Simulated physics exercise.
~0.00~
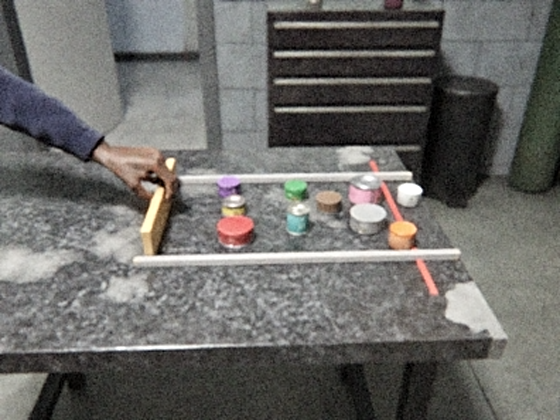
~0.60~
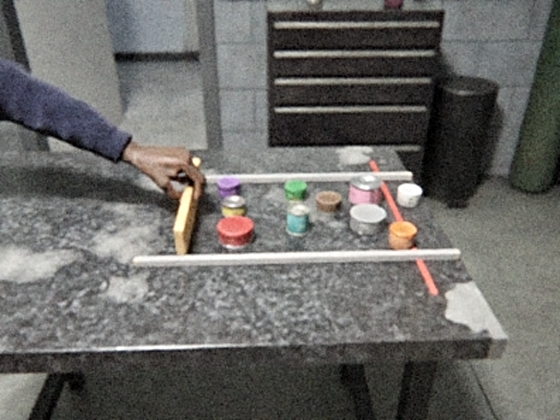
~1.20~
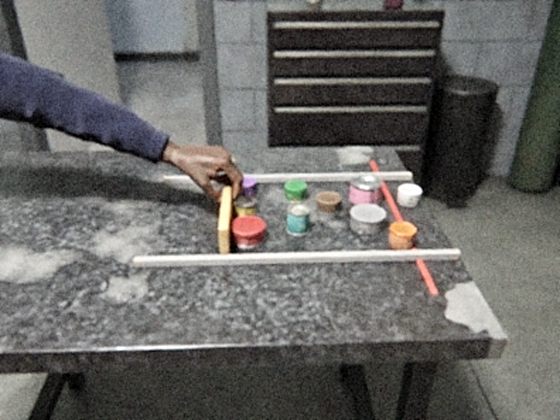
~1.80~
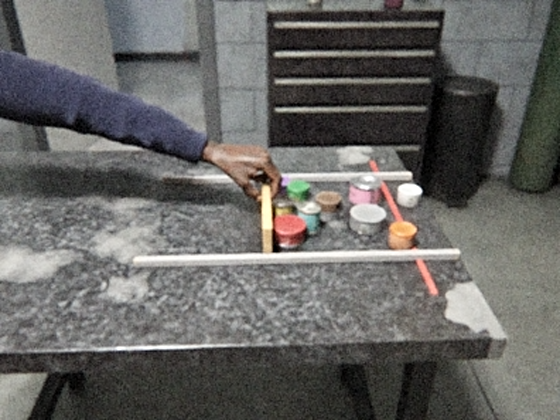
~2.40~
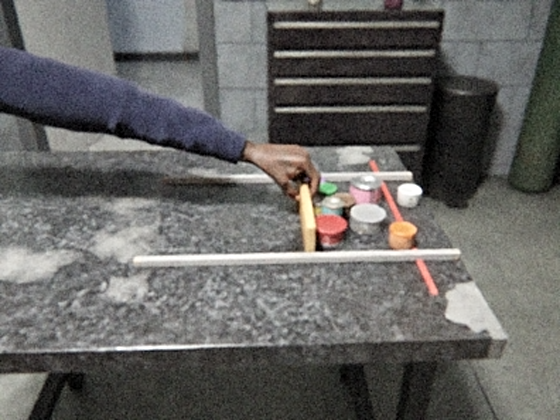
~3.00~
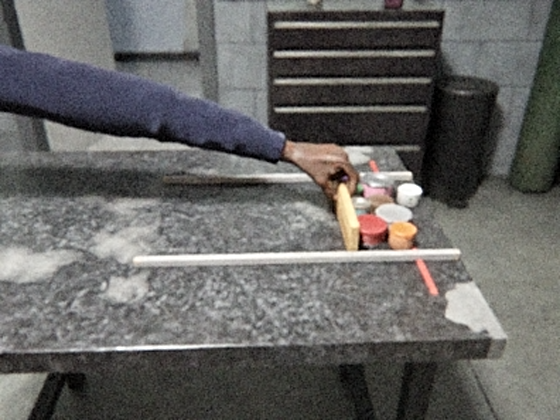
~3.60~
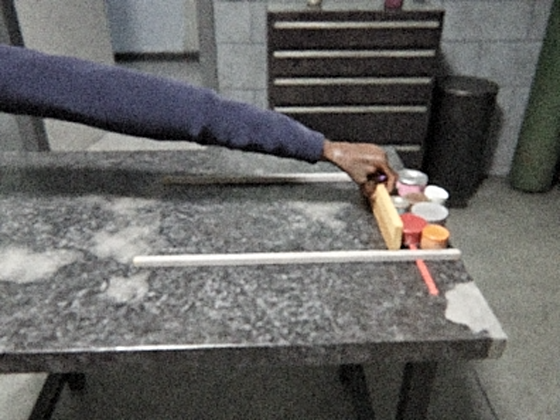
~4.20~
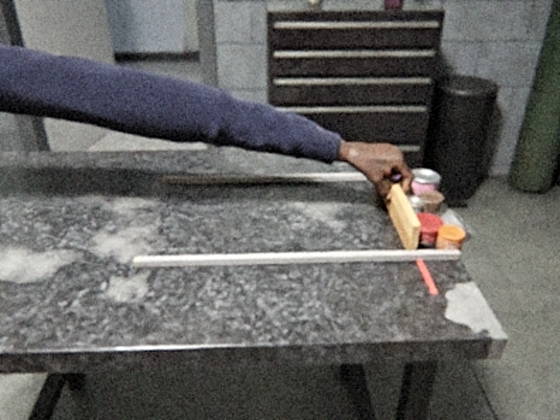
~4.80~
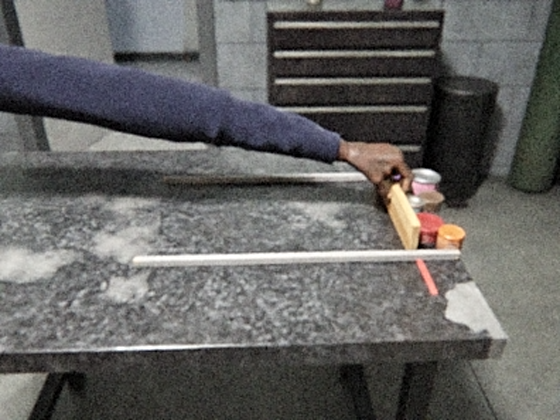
A hand pushes an upright wooden board rightward across a speckled tabletop between two pale strips, gathering small colourful tubs and tins and sweeping them over a red tape line, until the board stops near the table's edge, with the grey and white tubs gone from view.
